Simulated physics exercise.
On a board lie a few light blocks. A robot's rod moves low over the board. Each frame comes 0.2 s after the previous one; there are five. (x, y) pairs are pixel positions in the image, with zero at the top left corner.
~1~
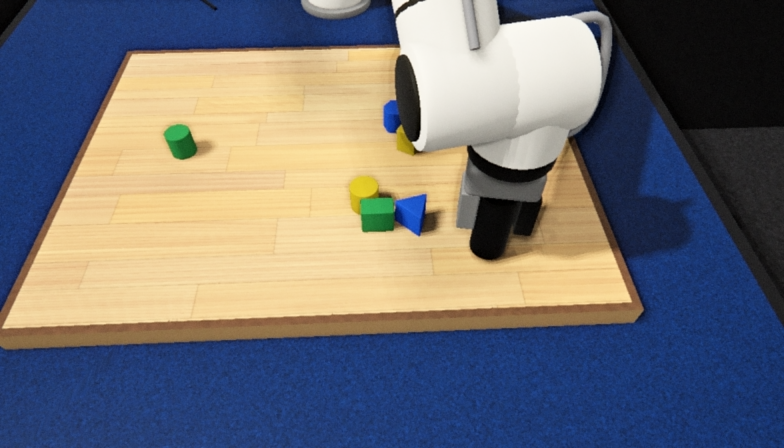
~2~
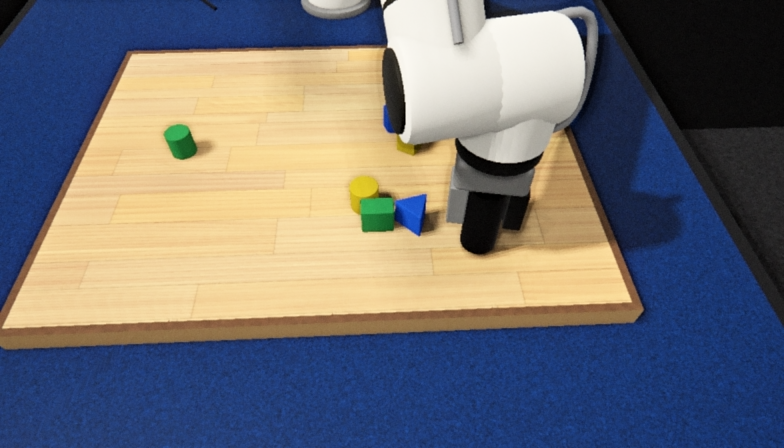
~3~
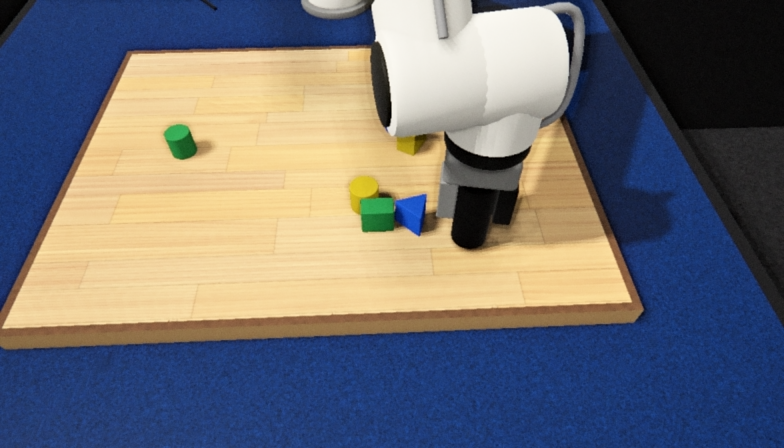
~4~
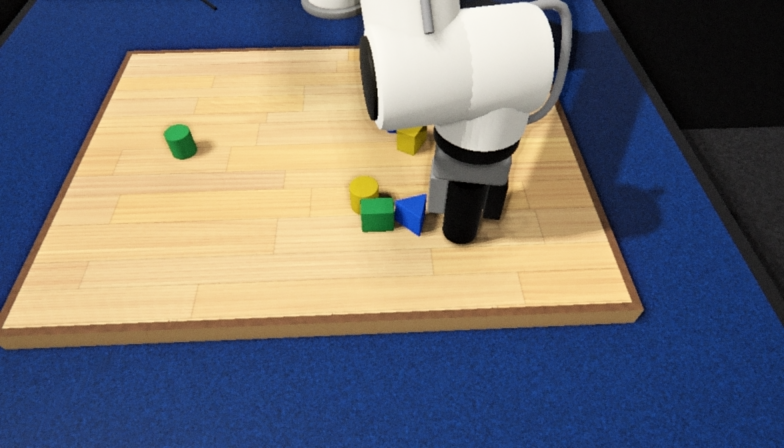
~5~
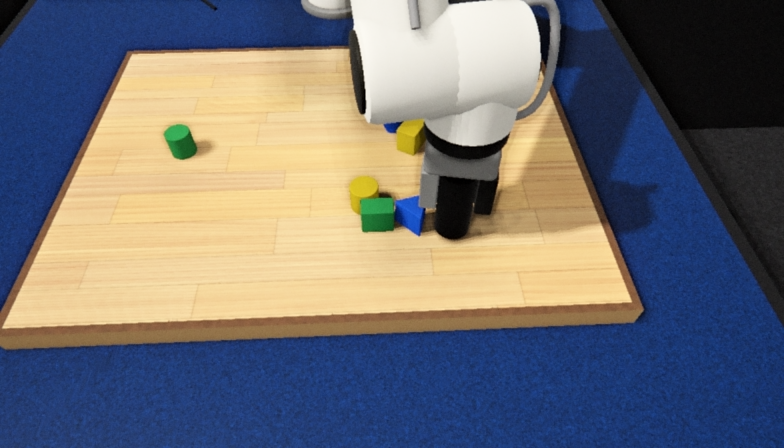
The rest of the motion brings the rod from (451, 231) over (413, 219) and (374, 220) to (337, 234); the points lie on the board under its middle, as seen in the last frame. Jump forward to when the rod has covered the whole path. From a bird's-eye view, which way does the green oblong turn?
Answer: Against the clock.
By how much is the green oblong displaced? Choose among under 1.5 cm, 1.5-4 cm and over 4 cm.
Overall it shifts more than 4 cm.
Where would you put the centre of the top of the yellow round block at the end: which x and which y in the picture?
Roughly at (328, 178).
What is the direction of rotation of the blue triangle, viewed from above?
It spins clockwise.
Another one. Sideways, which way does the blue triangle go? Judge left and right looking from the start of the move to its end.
It moves right.
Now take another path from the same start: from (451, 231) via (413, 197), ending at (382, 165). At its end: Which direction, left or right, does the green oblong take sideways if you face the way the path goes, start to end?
Off to the left side.
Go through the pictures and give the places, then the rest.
The first picture shows lower end of the rod at (487, 246), tops of blocks, yellow round block at (364, 186), green oblong at (377, 205), blue triangle at (414, 204).
The second picture shows rod at (477, 241), blocks as before.
The third picture shows rod at (468, 236), blocks as before.
The fourth picture shows rod at (460, 231), blocks as before.
The fifth picture shows rod at (451, 226), yellow round block at (364, 186), green oblong at (377, 205), blue triangle at (414, 204).
The first path, step by step. One third of the way, rod at (412, 214); yellow round block at (356, 183); green oblong at (365, 205), turned 35° anticlockwise; blue triangle at (387, 193).
Two thirds of the way, rod at (374, 215); yellow round block at (329, 178); green oblong at (336, 213), turned 50° anticlockwise; blue triangle at (347, 192).
At the end, rod at (336, 229); yellow round block at (328, 178); green oblong at (300, 229), turned 65° anticlockwise; blue triangle at (322, 197), turned 40° clockwise.
